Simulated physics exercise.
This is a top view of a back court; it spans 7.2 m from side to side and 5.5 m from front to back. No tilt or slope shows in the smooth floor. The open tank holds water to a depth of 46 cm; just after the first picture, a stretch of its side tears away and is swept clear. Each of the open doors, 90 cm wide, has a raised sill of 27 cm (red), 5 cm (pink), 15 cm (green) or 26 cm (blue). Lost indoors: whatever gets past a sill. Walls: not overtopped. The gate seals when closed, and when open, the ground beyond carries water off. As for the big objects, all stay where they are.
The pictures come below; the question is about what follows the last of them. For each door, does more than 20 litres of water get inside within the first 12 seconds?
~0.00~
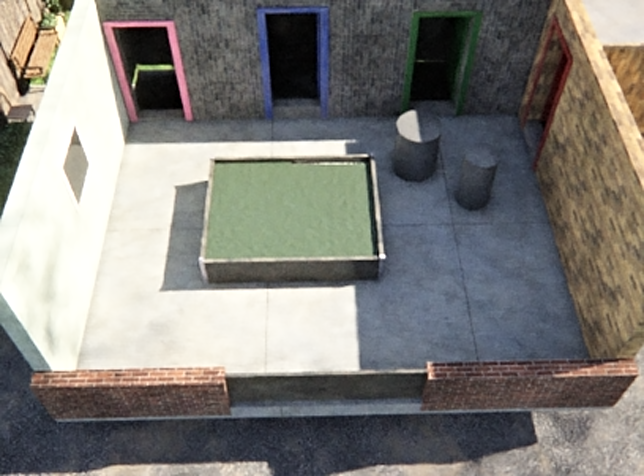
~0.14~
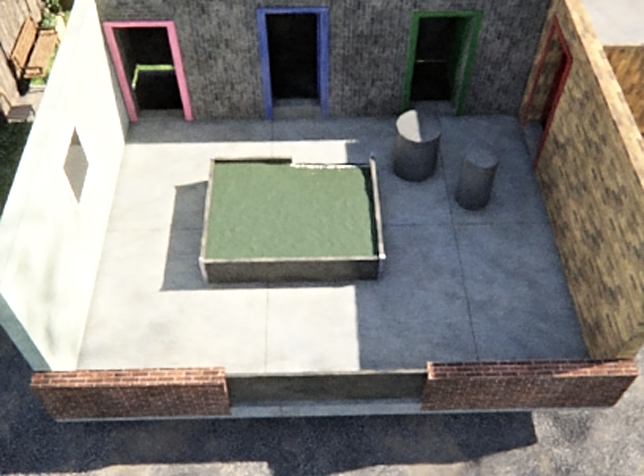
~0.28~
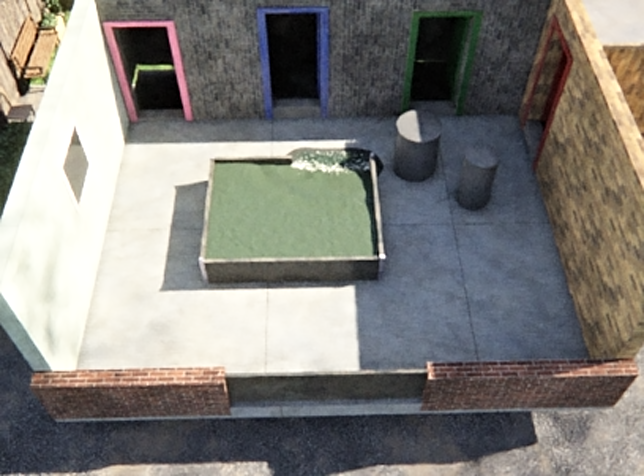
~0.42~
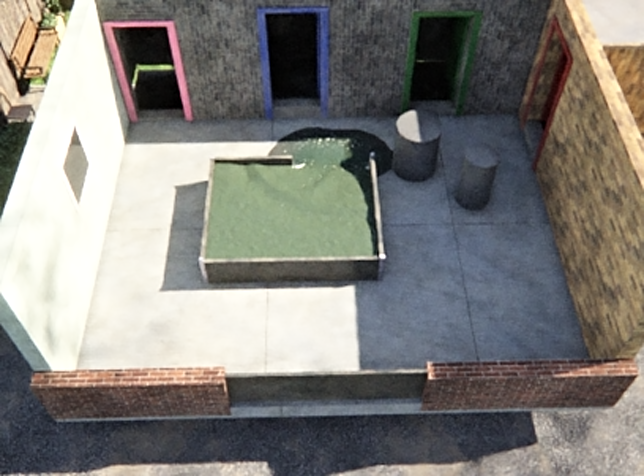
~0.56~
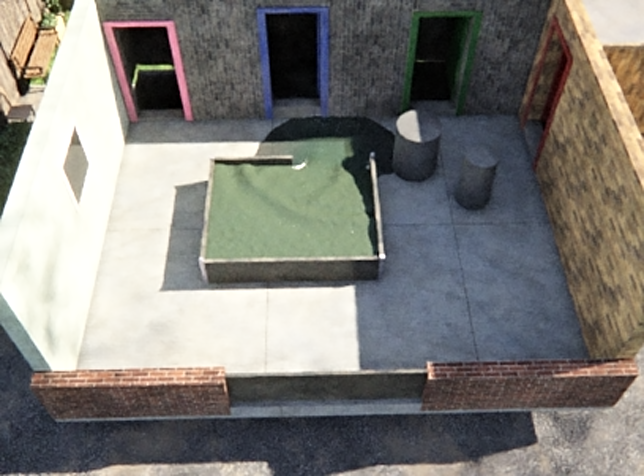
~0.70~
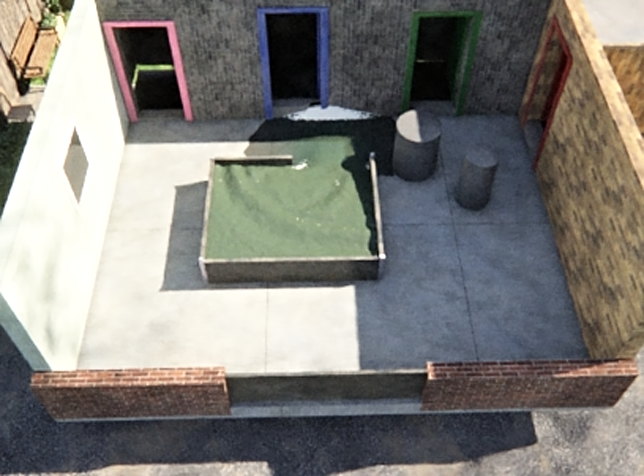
Door by door: The red door, no; the pink door, yes; the green door, no; the blue door, no.
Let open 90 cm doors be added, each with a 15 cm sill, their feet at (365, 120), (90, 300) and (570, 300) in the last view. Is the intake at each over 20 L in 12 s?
Note, doorways in listed order: Goes beyond, stays short, stays short.
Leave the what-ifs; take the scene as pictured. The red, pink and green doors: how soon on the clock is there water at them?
Red = 2.2 s, pink = 1.8 s, green = 1.2 s.
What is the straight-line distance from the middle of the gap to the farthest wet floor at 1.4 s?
That comes to near 2.8 m out.
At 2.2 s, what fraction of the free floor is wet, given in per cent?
Close to 25 in a hundred parts are wet.
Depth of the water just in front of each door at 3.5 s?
You'd see red at 22 cm, pink at 4 cm, green at 13 cm and blue at 20 cm.
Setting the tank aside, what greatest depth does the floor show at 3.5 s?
Around 25 centimetres.
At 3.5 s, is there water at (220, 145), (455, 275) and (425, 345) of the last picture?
Listed in sequence, the spots are drenched, bone dry and bone dry.
After 1.4 s water covers 10 % of the floor and is deepest (34 cm) near (334, 120); red door not reached, pink door not reached, green door 9 cm at the sill, 0 L in, blue door 26 cm at the sill, 1 L in.
After 2.2 s water covers 25 % of the floor and is deepest (34 cm) near (344, 120); red door 8 cm at the sill, 0 L in, pink door 4 cm at the sill, 0 L in, green door 17 cm at the sill, 0 L in, blue door 27 cm at the sill, 5 L in.
After 3.5 s water covers 40 % of the floor and is deepest (25 cm) near (521, 131); red door 22 cm at the sill, 0 L in, pink door 4 cm at the sill, 1 L in, green door 13 cm at the sill, 4 L in, blue door 20 cm at the sill, 10 L in.
After 7.0 s water covers 85 % of the floor and is deepest (15 cm) near (502, 131); red door 14 cm at the sill, 0 L in, pink door 8 cm at the sill, 39 L in, green door 9 cm at the sill, 5 L in, blue door 11 cm at the sill, 10 L in.
After 12.0 s water covers 100 % of the floor and is deepest (12 cm) near (71, 395); red door 8 cm at the sill, 0 L in, pink door 7 cm at the sill, 72 L in, green door 7 cm at the sill, 5 L in, blue door 6 cm at the sill, 10 L in.
